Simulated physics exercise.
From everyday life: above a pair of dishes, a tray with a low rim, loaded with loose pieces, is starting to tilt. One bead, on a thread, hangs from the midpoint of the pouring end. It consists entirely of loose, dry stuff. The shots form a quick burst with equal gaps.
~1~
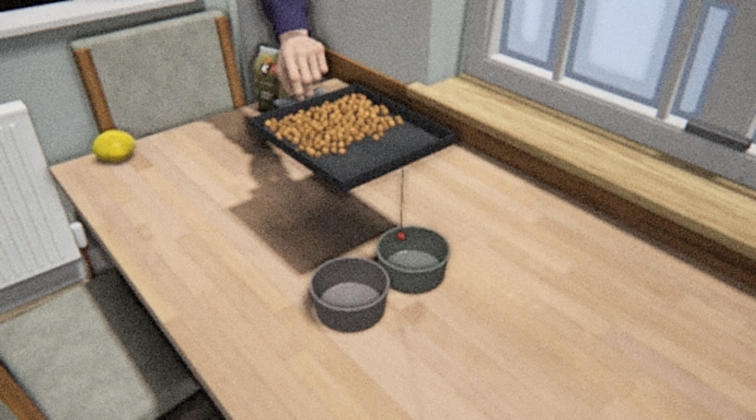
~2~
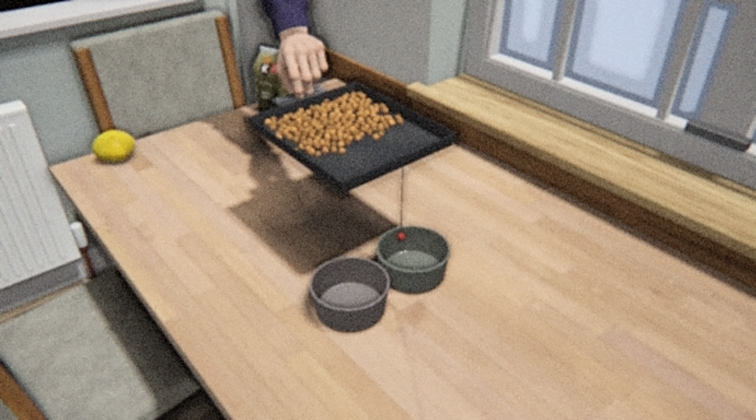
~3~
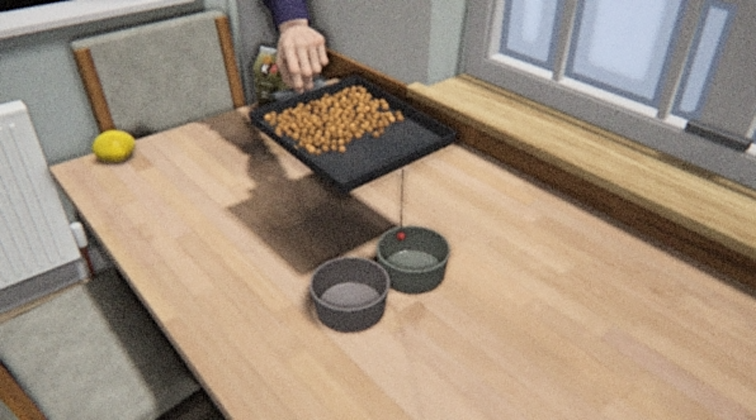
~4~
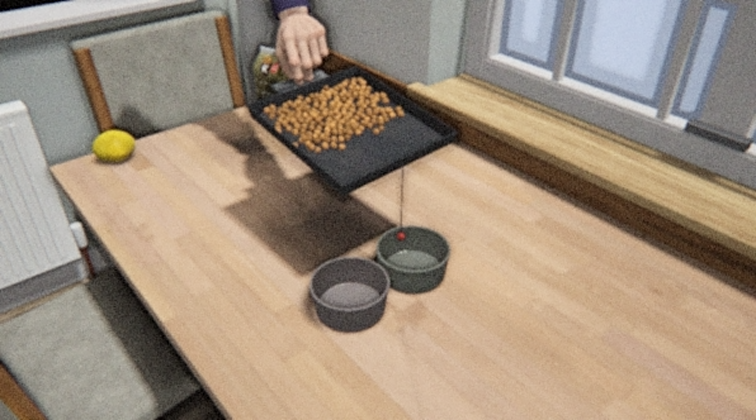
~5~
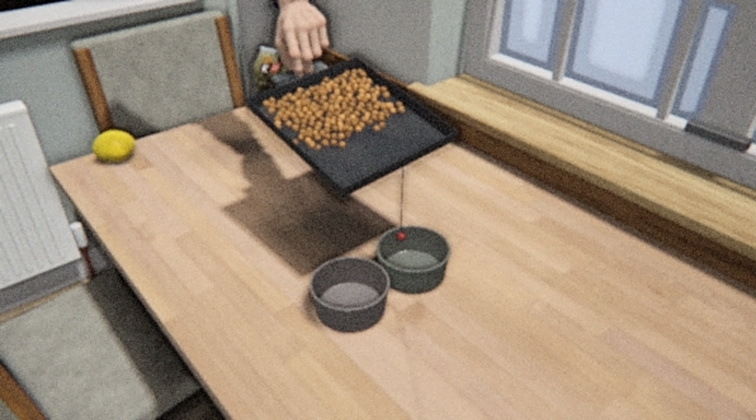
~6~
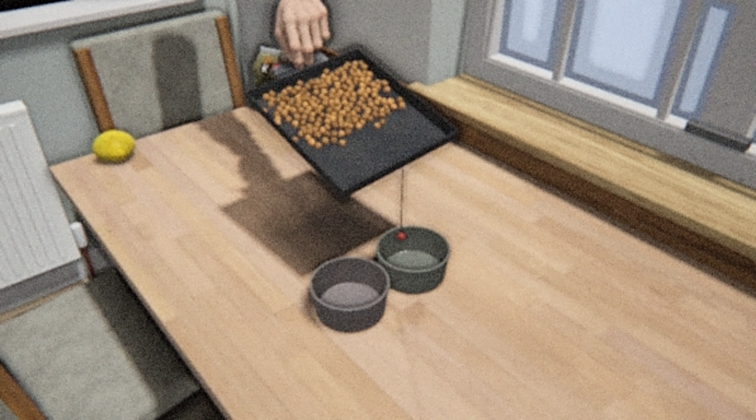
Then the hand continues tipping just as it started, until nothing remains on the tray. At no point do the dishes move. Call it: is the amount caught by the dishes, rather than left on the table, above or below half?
Above half.
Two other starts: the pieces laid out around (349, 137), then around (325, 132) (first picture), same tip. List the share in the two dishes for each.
It comes to about 80 per cent the first time and about 80 per cent the second.
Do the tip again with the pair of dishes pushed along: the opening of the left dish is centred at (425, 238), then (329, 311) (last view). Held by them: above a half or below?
In the first position a minority, in the second a majority.
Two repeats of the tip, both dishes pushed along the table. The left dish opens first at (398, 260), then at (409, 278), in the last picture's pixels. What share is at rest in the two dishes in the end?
About 40% on the first try and 50% on the second.
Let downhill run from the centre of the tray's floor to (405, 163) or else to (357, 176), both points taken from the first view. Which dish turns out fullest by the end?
Tilt 1: Right-side dish. Tilt 2: Left-side dish.
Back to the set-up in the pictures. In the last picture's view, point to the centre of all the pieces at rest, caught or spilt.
Roughly pixel (363, 303).
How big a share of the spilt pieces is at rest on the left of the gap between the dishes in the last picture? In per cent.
Close to 0 %.
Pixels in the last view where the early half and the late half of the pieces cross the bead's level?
The opening half passes (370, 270), the closing half (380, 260).
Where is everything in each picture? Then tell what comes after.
The first picture shows corners of the pouring end near (342, 180) and (453, 133), level; middle of the load near (331, 124), roasted chickpeas; left dish near (374, 314); right dish near (438, 276); bead on its thread near (401, 236).
The second picture shows corners of the pouring end near (342, 180) and (453, 133), level; middle of the load near (331, 123).
The third picture shows corners of the pouring end near (343, 182) and (453, 132), tipped barely, lowest at the left corner; middle of the load near (331, 119).
The fourth picture shows corners of the pouring end near (343, 184) and (454, 131), tipped a little, lowest at the left corner; middle of the load near (331, 113).
The fifth picture shows corners of the pouring end near (343, 186) and (455, 131), tipped a little, lowest at the left corner; middle of the load near (331, 108).
The sixth picture shows corners of the pouring end near (343, 188) and (455, 130), tipped clearly, lowest at the left corner; middle of the load near (331, 102); left dish near (374, 314); right dish near (438, 276).
Shortly afterwards, tray tipped steeply; all but a few on the tray; only a few outside both; only a few in the air.
Next, tray tipped past a quarter turn; the bulk on the tray; a little in the left dish; only a few in the right dish; only a few outside both; a little in the air.
Some moments later, tray tipped past a quarter turn; near two thirds in the left dish; a little in the right dish; near a quarter outside both.
In the end, tray tipped past a quarter turn; near two thirds in the left dish; a little in the right dish; near a quarter outside both.
